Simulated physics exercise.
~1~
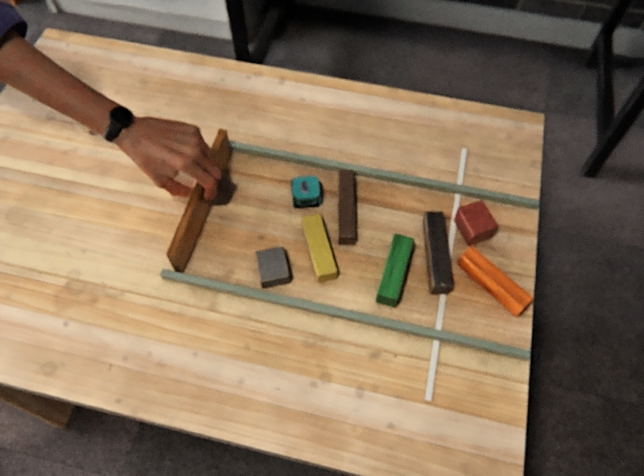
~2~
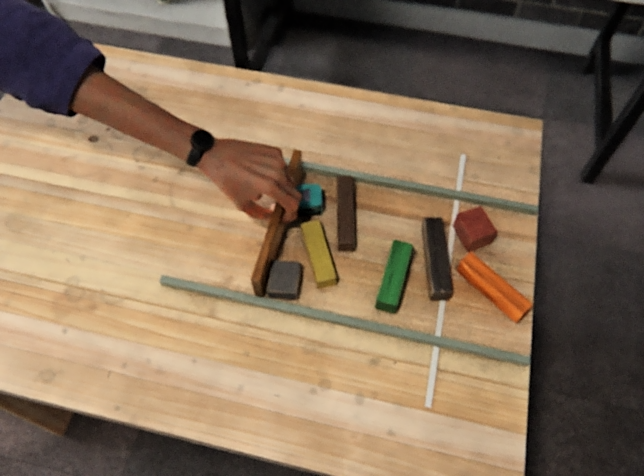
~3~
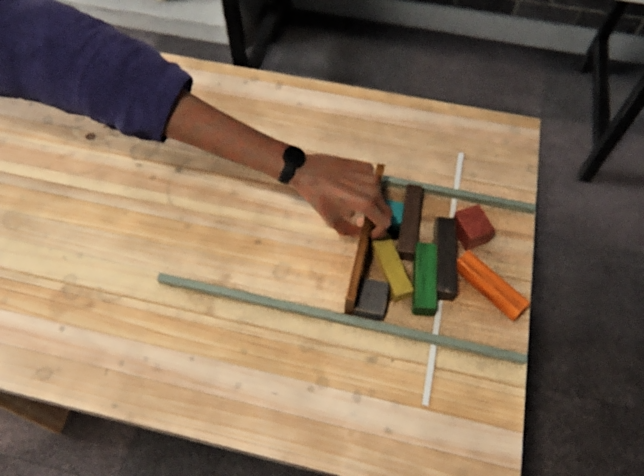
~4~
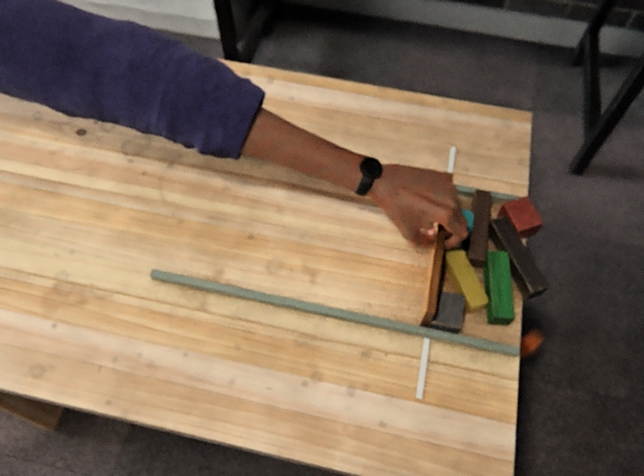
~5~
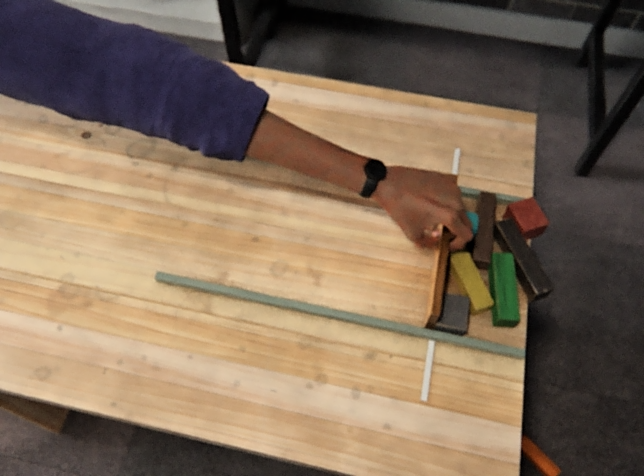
A wooden board, pushed by a hand, slid right between two green rails, gathering the colourful blocks and shoving them toward the table's edge. It stopped around the white tape, and the orange stick dropped off while the other pieces stayed bunched at the edge.
